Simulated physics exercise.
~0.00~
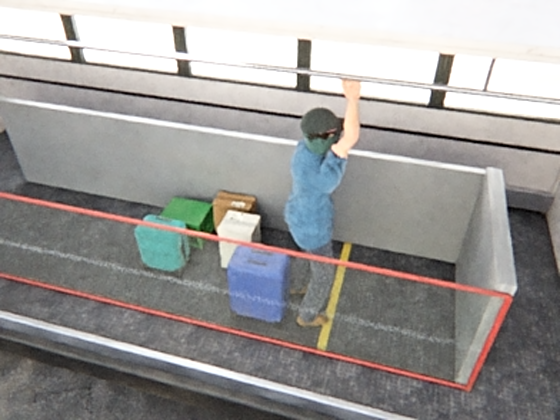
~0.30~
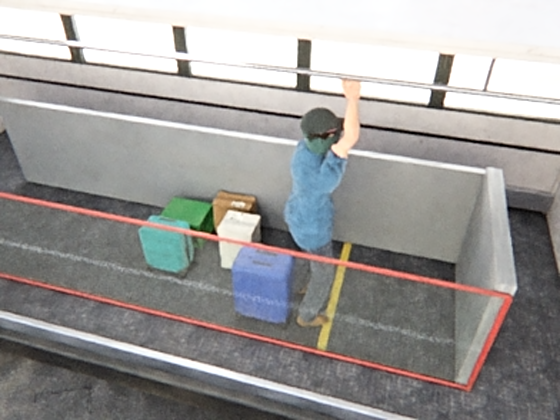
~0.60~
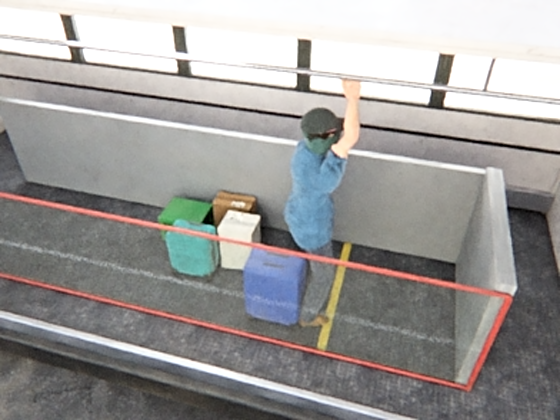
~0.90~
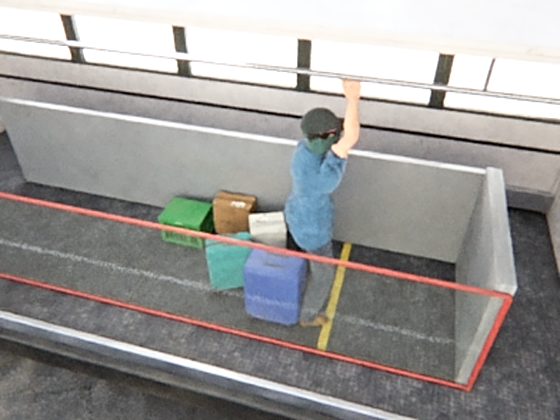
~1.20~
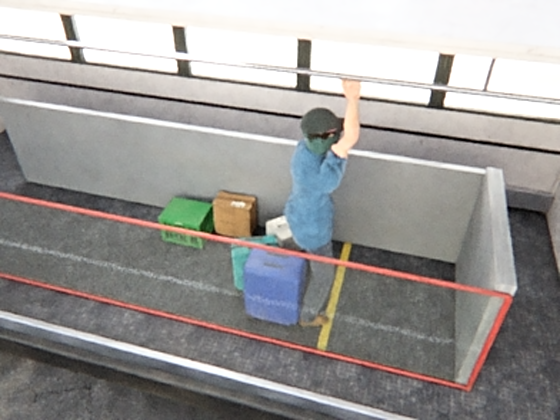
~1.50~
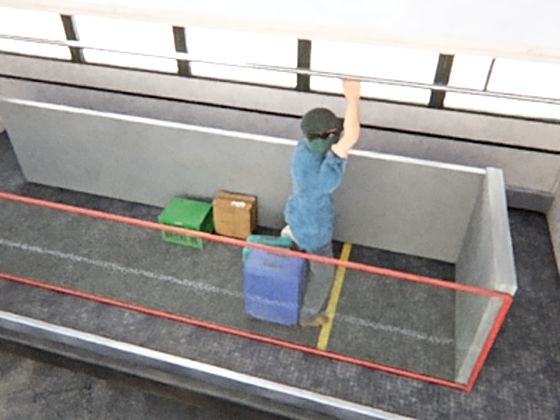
Passenger holding an overhead rail as blue, then teal cases and a white pack shift right, all stopping before a yellow line.
